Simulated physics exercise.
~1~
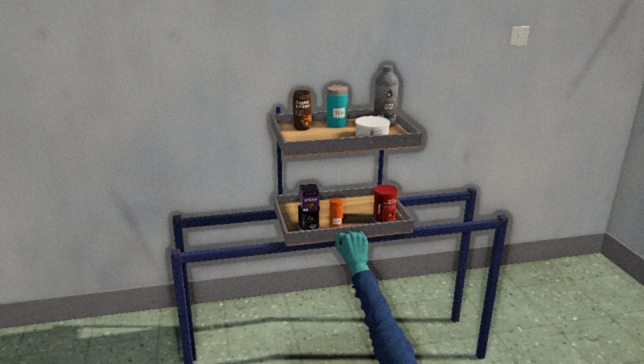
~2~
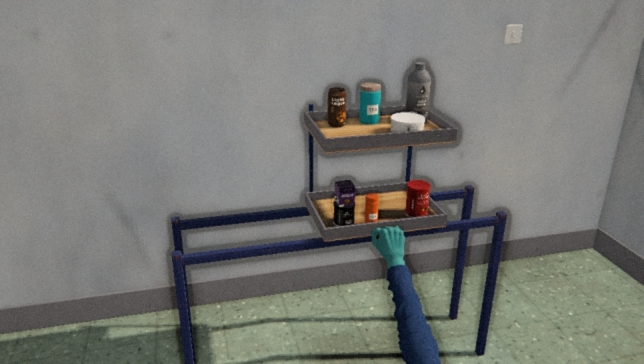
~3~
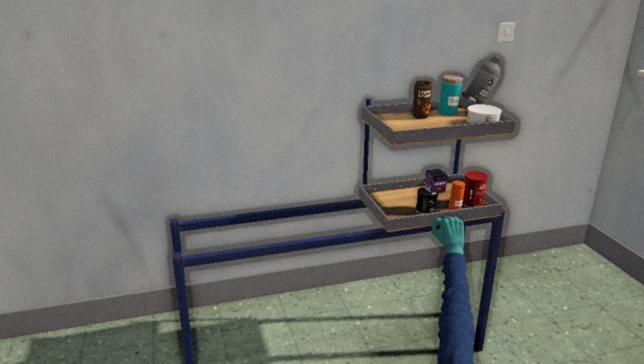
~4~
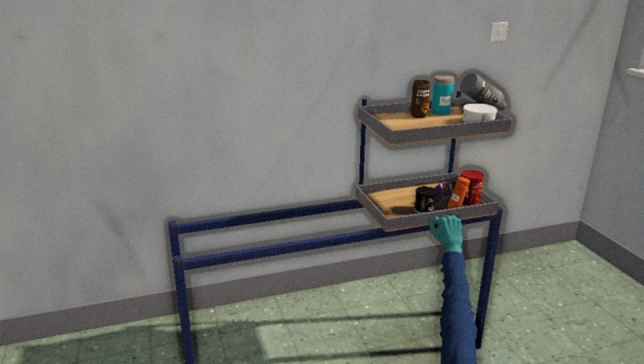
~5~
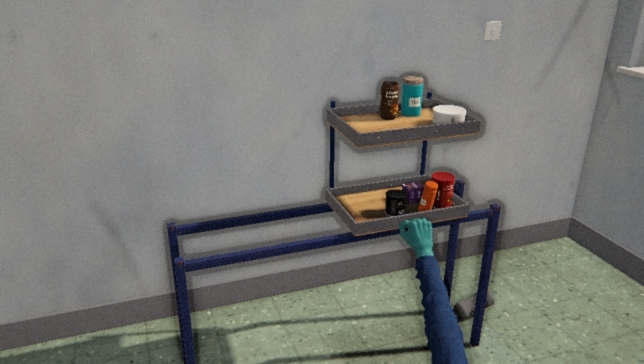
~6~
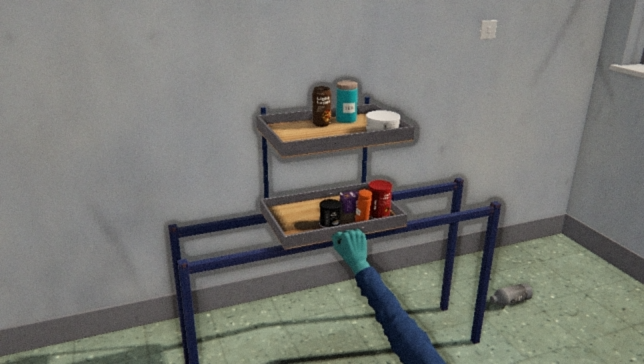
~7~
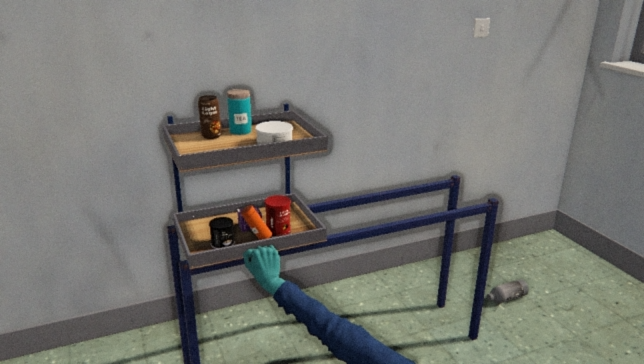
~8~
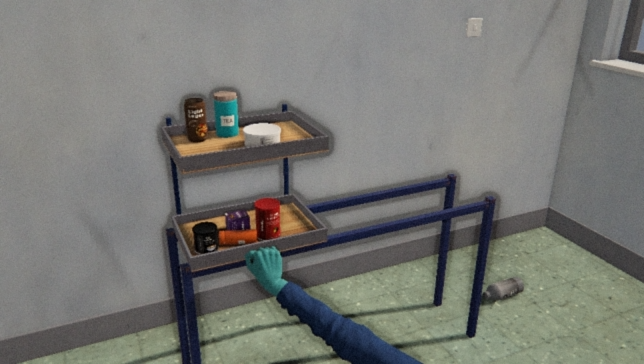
The clip shows a gloved hand moving a two-tier shelf of containers right along a blue frame, where a grey bottle topples off to the floor, then left to the far end, leaving a purple carton and an orange shaker lying on the lower tray.
